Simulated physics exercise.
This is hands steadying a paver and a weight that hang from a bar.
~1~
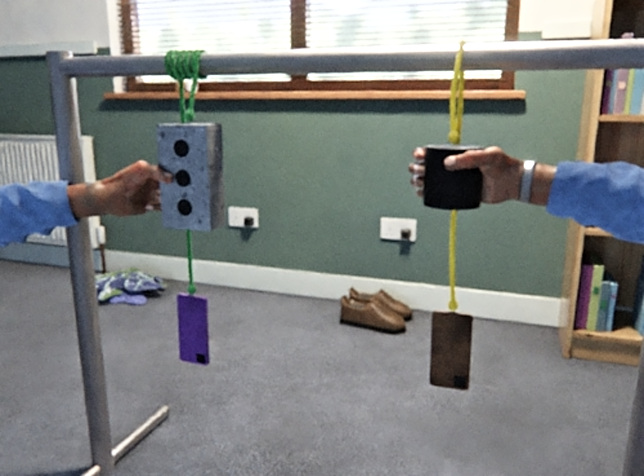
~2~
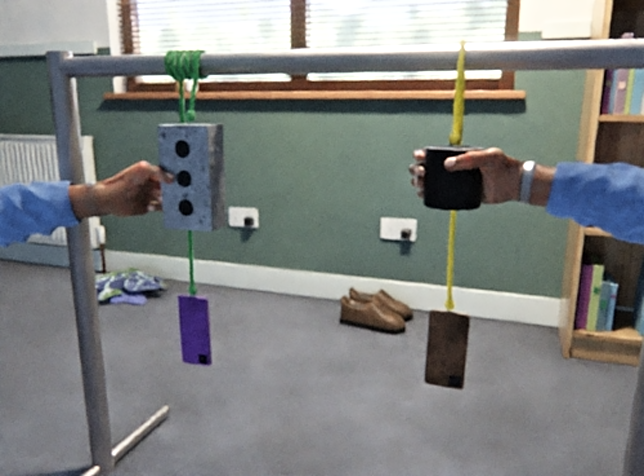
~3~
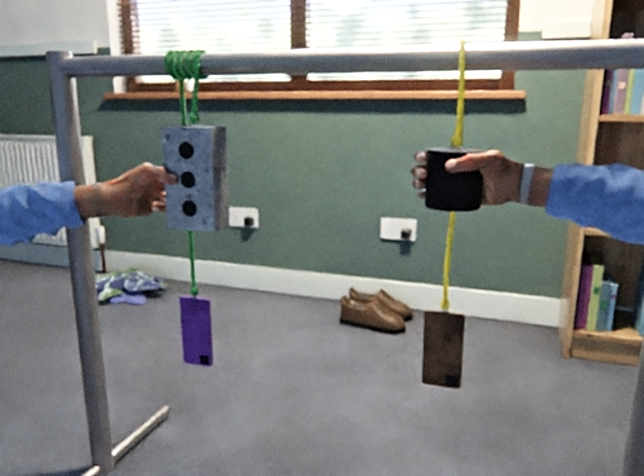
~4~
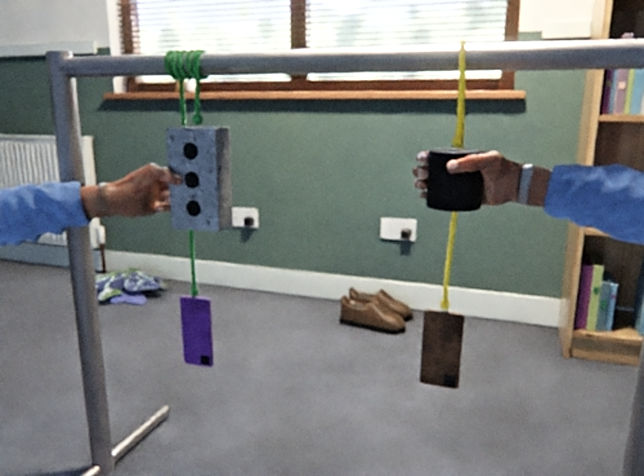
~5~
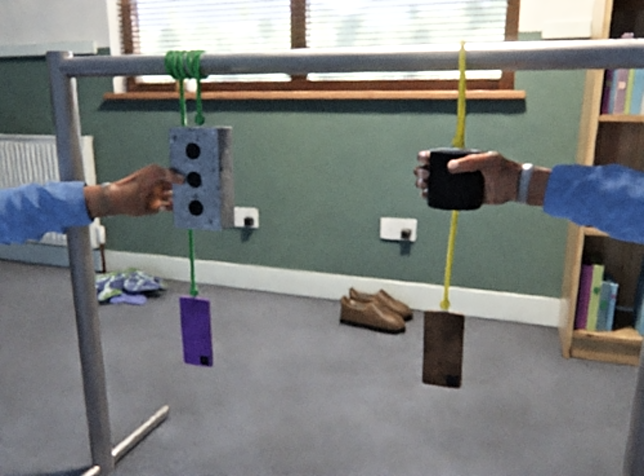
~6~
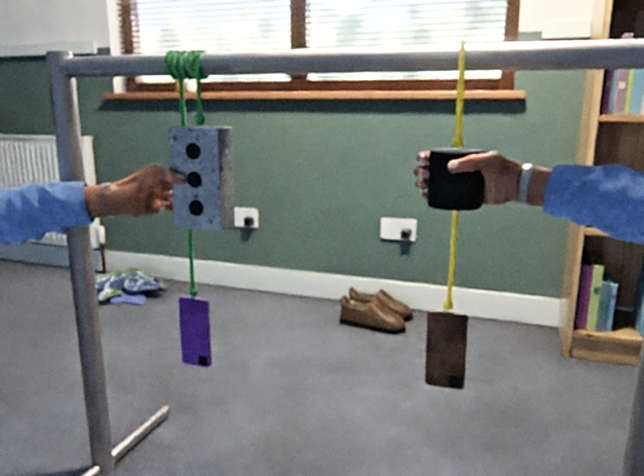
We see two hands holding a grey block and a dark object beside green and yellow cords hung over a metal rail, each with a phone-like rectangle below; the block shifts slightly right, and the rectangles barely sway.
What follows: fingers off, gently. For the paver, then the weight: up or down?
In the end the paver keeps its height, the weight runs down to the floor.
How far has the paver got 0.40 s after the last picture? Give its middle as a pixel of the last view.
Close to (202, 144).
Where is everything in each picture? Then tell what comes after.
In the first frame, paver (192, 177); weight (453, 177); left phone (193, 329); right phone (451, 350).
In the second frame, paver (193, 177); weight (453, 177).
In the third frame, paver (196, 178); weight (454, 178).
In the fourth frame, paver (200, 178); weight (455, 179).
In the fifth frame, paver (202, 178); weight (456, 179).
In the sixth frame, paver (203, 178); weight (456, 179); left cord wound several times round the rail; right cord only laid over the rail.
Then, 0.40 s on from there, paver off the floor near (201, 144); weight dropping near (444, 357).
Then, 0.76 s on from there, paver off the floor near (203, 165); weight on the floor.
In the end, paver off the floor near (200, 163); weight on the floor. The paver stays hanging and the weight drops.
